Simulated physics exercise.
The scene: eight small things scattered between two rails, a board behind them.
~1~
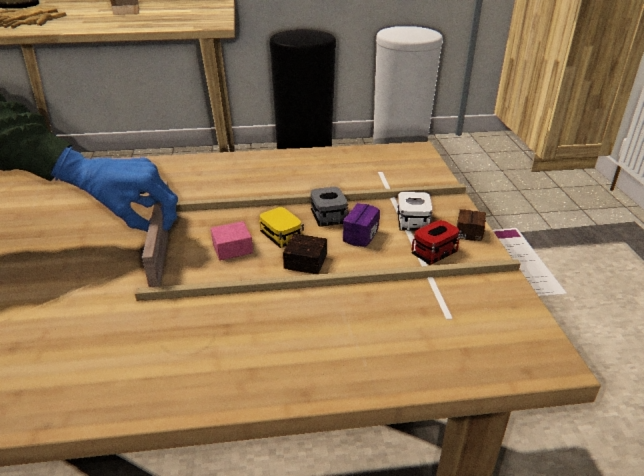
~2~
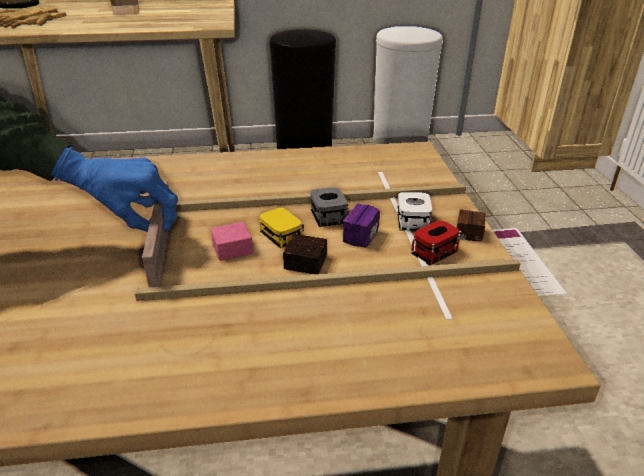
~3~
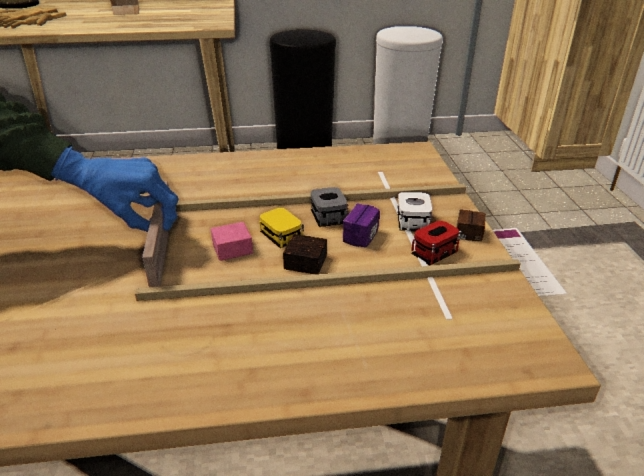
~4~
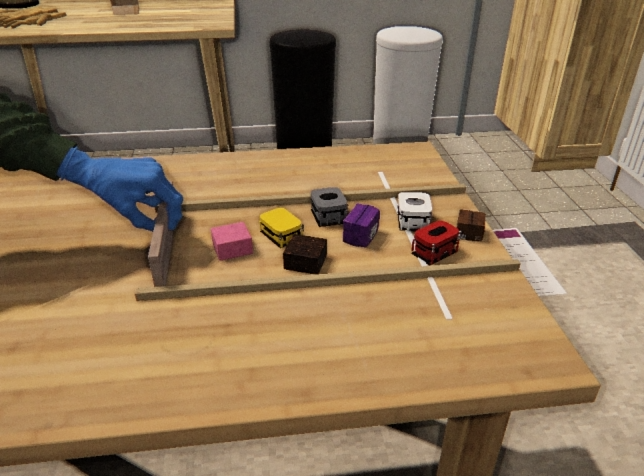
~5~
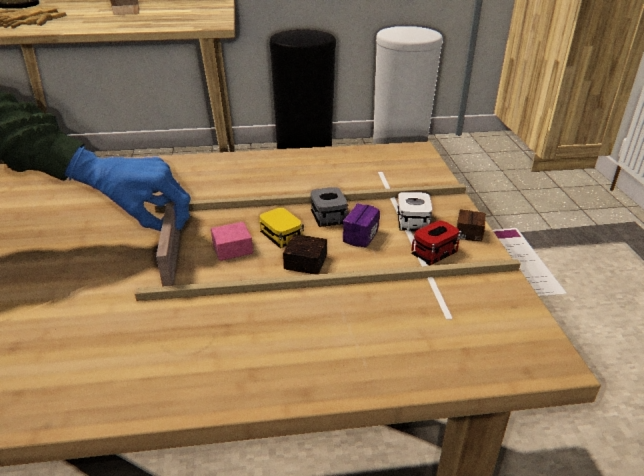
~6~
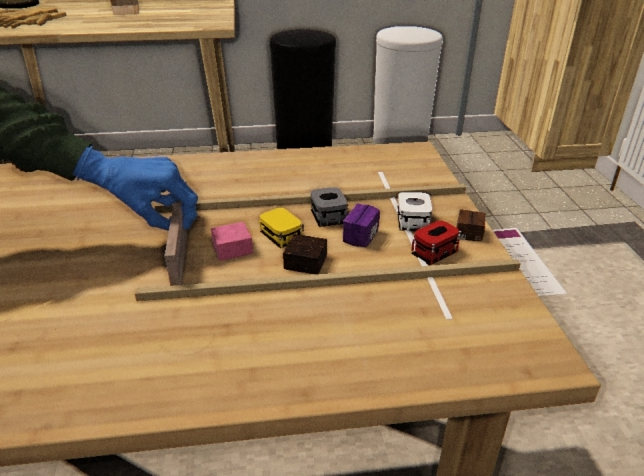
A blue-gloved hand holds a dark board upright at the left end of a wooden table, seen from above at an angle in a room with black and white bins behind. Between two rails sit a pink block, yellow, grey, white and red cases, a purple box, and black and brown blocks. The hand, still at first, slides the board slightly right, while the objects and camera stay still.
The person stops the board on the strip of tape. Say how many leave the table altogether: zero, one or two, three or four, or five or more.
As it turns out, the number that fall off is zero.
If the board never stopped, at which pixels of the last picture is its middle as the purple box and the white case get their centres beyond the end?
At (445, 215) for the purple box; at (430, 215) for the white case.
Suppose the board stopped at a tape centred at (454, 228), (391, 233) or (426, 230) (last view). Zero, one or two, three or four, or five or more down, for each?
One after another: 3 or 4; no fall at all; one or two.
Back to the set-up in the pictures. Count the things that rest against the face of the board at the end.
That makes 4.
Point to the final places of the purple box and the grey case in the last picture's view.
The purple box stops around (459, 222); the grey case around (413, 195).
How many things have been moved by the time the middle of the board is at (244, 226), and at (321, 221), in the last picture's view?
At the one place 2, at the other 5.
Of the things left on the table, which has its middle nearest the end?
It is the brown box.
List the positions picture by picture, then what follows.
Brown box (471, 225); red case (436, 242); white case (414, 211); board (159, 232); tape (408, 231), in the first picture.
Red case (436, 242); grey case (329, 207), in the second picture.
White case (414, 212); black block (306, 254), in the third picture.
Brown box (471, 225); board (165, 231), in the fourth picture.
Red case (436, 242); yellow case (281, 228), in the fifth picture.
Brown box (471, 225); red case (436, 242); white case (414, 212); board (179, 231); tape (408, 231), in the sixth picture.
Early on, none off yet; brown box at rest near (471, 225); red case at rest near (436, 242); white case at rest near (414, 212).
Finally, the number that fall off is zero.
